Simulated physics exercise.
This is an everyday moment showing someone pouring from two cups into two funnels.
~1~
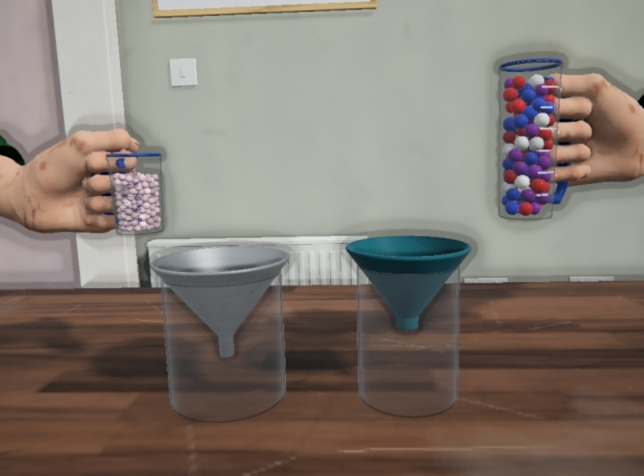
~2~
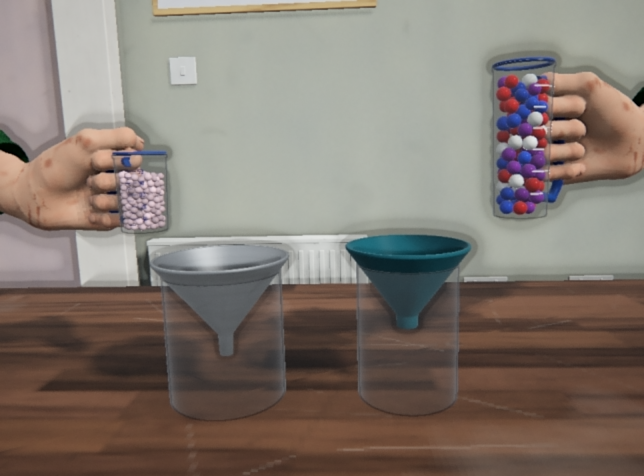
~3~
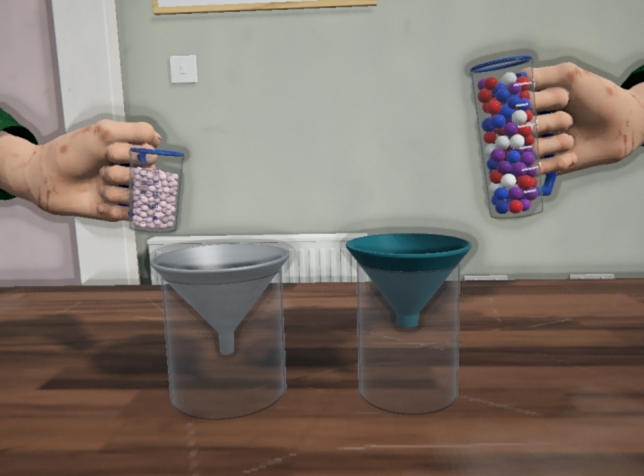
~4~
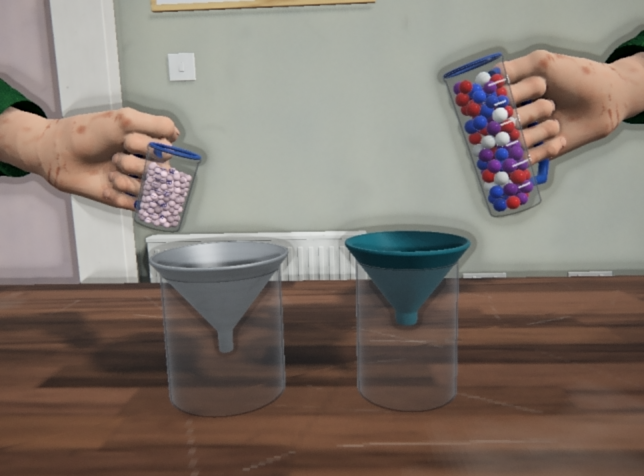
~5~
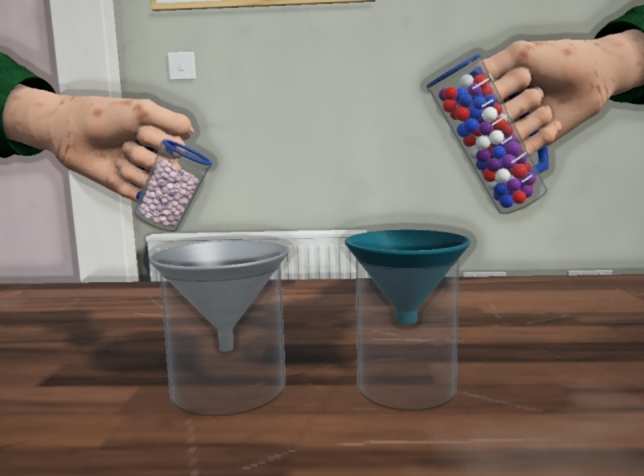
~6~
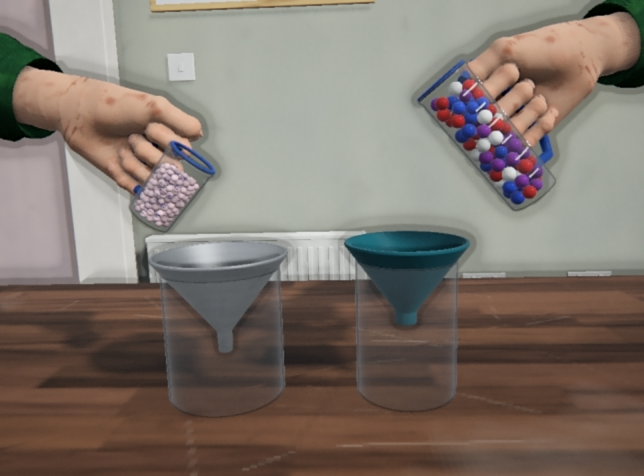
To begin with, two hands hold up clear cups, a small one of pale pink beads on the left and a tall one of colourful balls on the right, above two funnels set in clear containers. The hands then move slightly inward, steadily tilting both cups toward each other.
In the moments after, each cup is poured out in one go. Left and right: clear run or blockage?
In the end left funnel: Most likely it stops flowing. Right funnel: Most likely it stops flowing.
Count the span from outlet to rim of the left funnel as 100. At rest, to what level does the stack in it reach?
Something like 65 in a hundred, I reckon.
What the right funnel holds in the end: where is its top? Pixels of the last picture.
The topmost pieces end close to (383, 251).
Then, 0.28 s on from there, left, the whole lot still in the cup; right, the whole lot still in the cup.
Then, 0.63 s on from there, left, all but a few still in the cup, only a few in or over the funnel; right, the whole lot still in the cup.
Then, 1.01 s on from there, left, near half still in the cup, near half in or over the funnel, only a few down in the jar; right, near two thirds still in the cup, near a third in or over the funnel, only a few down in the jar.
In the end, left, all but a few stuck in the funnel, only a few down in the jar; right, all but a few stuck in the funnel, only a few down in the jar.
